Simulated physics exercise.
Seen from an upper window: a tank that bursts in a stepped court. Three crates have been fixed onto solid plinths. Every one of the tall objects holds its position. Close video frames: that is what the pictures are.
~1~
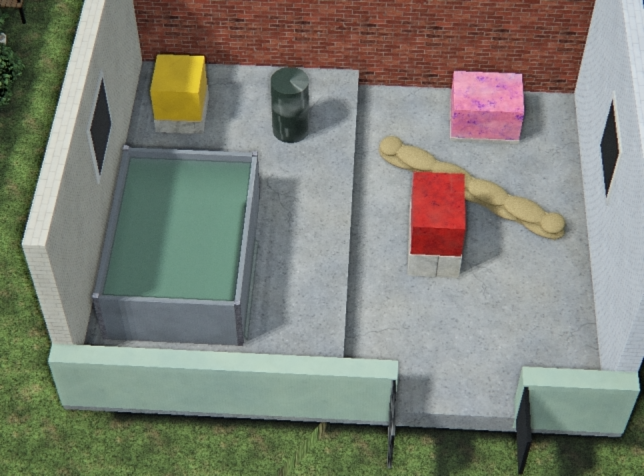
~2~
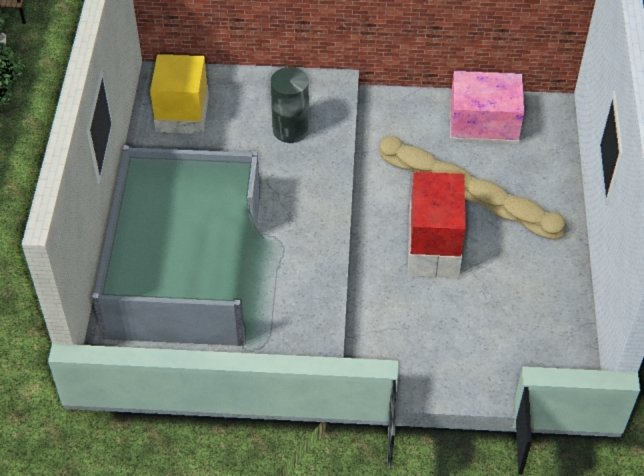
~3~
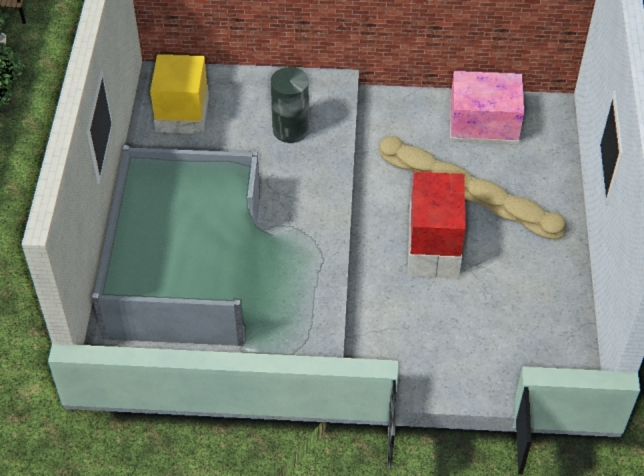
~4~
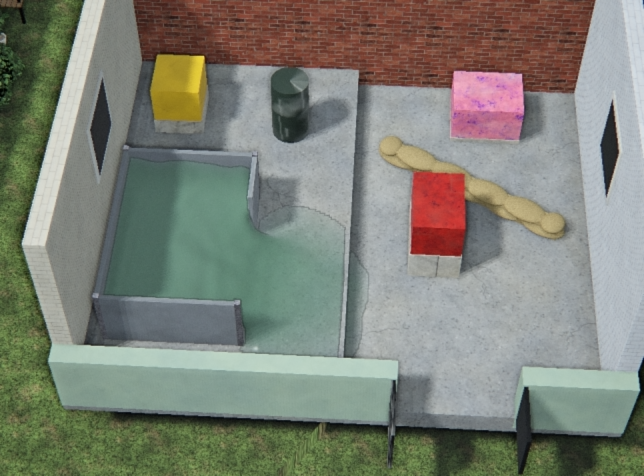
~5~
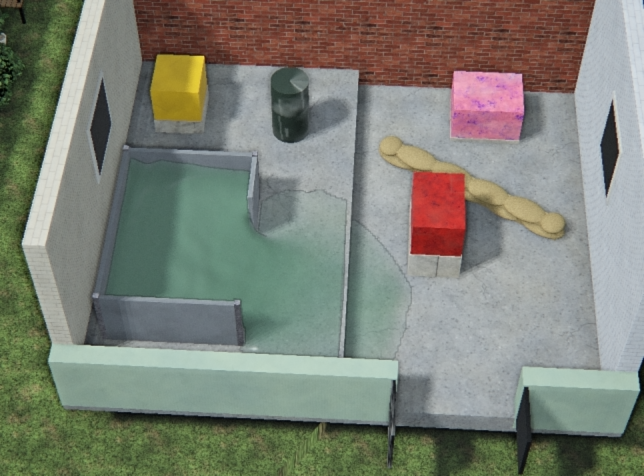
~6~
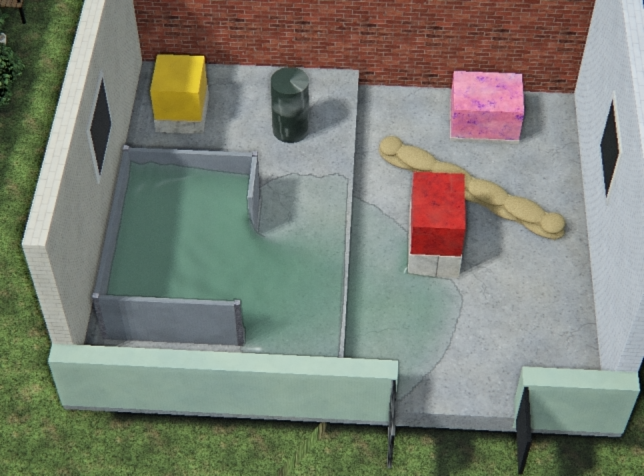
A walled concrete court with a low step across it, backed by red brick and edged by grass, is seen from a high window. A grey tank of still green water stands at left, with a yellow block and dark green cylinder behind it, and red and pink blocks and a tan, twisted log-like shape at right. The tank's right side opens and water pours out, fanning rightward over the step and spreading across the lower floor to the red block's base.
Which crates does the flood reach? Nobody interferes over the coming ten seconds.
The yellow crate is not reached; the red crate is not reached; the pink crate is reached.
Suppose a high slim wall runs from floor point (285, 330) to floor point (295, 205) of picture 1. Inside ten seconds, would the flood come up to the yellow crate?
As for the yellow crate, it comes through dry.
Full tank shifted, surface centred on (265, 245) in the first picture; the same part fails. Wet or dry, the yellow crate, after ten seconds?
I'd say yellow goes unreached.
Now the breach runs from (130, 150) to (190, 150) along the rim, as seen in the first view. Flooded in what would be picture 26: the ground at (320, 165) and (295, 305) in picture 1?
Note, points in order: Soaked; unreached.
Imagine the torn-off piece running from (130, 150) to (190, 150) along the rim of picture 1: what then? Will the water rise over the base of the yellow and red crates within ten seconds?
I expect yellow goes wet while red remains untouched.
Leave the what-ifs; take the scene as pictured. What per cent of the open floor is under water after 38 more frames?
Close to 65 percent, by my reckoning.
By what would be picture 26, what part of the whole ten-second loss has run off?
Result, approximate: 25 per cent.
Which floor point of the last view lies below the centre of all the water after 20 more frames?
Centre of the water: Near (400, 275).
A moment on, water covers 40 % of the floor; the yellow crate not reached, the red crate water round its plinth, the pink crate not reached.
Next, water covers 45 % of the floor; the yellow crate not reached, the red crate water round its plinth, the pink crate not reached.
Then, water covers 65 % of the floor; the yellow crate not reached, the red crate water round its plinth, the pink crate water round its plinth.
Later, water covers 65 % of the floor; the yellow crate not reached, the red crate water round its plinth, the pink crate water round its plinth.
In the end, water covers 70 % of the floor; the yellow crate stayed above the water, the red crate stayed above the water, the pink crate was topped.
